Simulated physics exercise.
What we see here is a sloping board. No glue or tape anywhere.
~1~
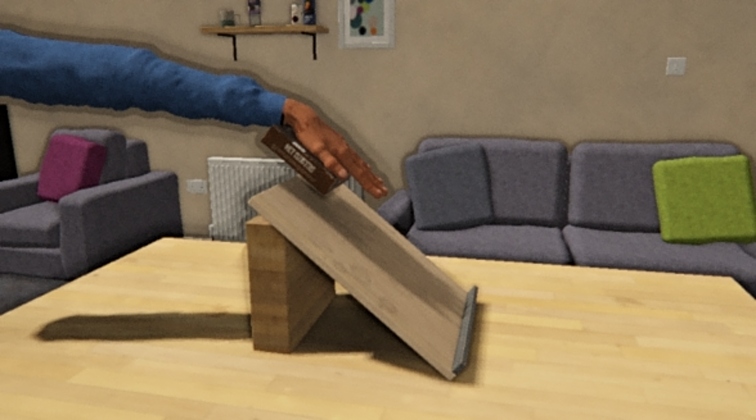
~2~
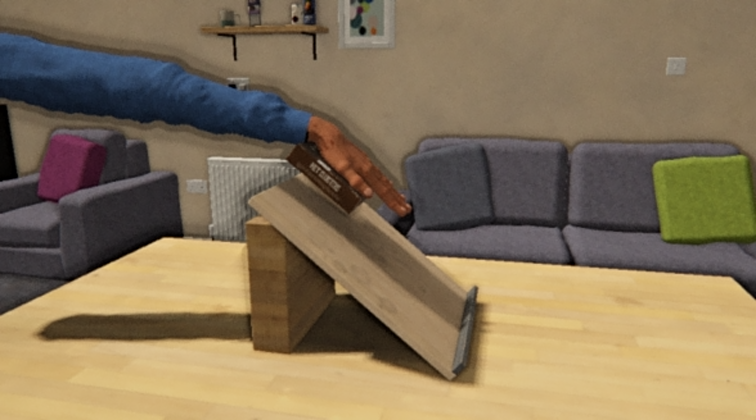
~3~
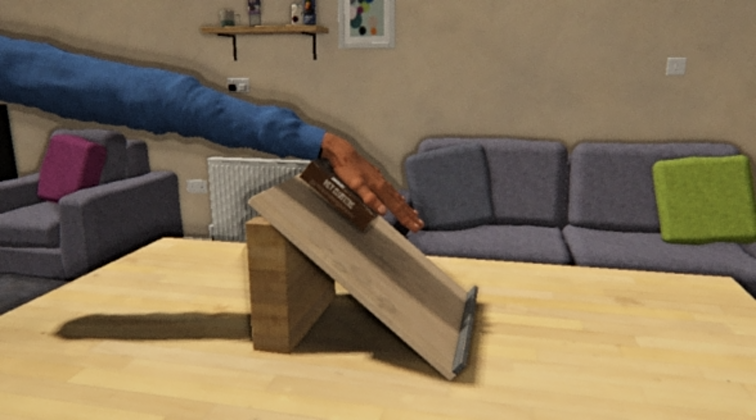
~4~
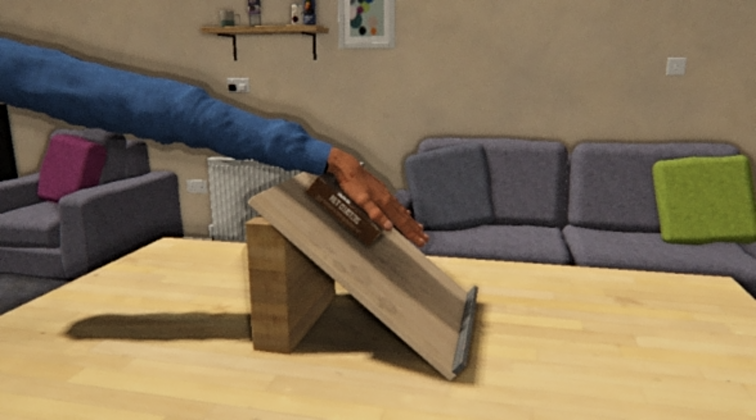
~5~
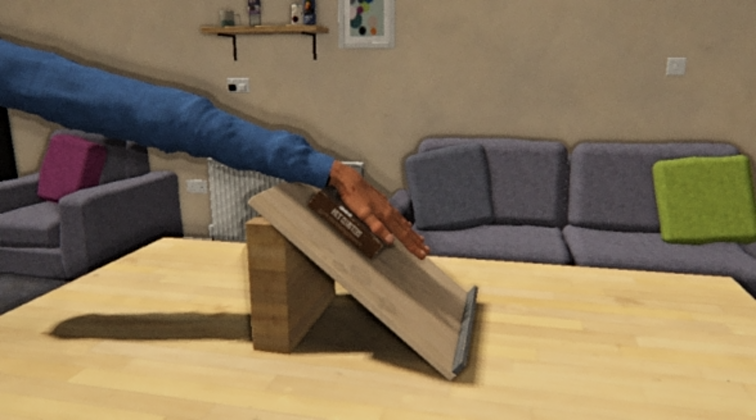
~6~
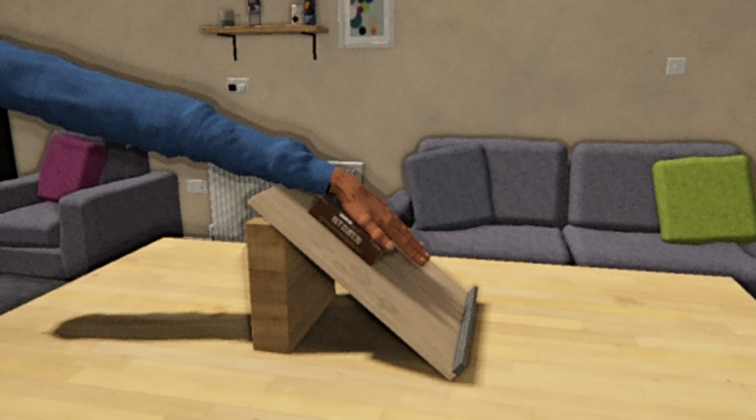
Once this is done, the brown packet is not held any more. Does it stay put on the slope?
Bet you it ends up lower.
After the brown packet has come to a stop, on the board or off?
Once it settles, it is resting on top.
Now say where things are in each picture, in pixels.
In the first frame, on its way; brown packet (312, 155).
In the second frame, on its way; brown packet (336, 172).
In the third frame, on its way; brown packet (349, 188).
In the fourth frame, on its way; brown packet (354, 203).
In the fifth frame, on its way; brown packet (356, 215).
In the sixth frame, in place under the hand; brown packet (356, 222).
Then, 0.30 s later than the last frame, brown packet moved a little near (379, 242).
Then, 0.40 s later than the last frame, brown packet moved about its own width near (407, 267).
Then, 0.50 s later than the last frame, brown packet moved about its own width near (438, 292).
When it is over, moved from the start, brown packet. End places, in pixels of the last picture, brown packet near (438, 293). The brown packet goes downhill.
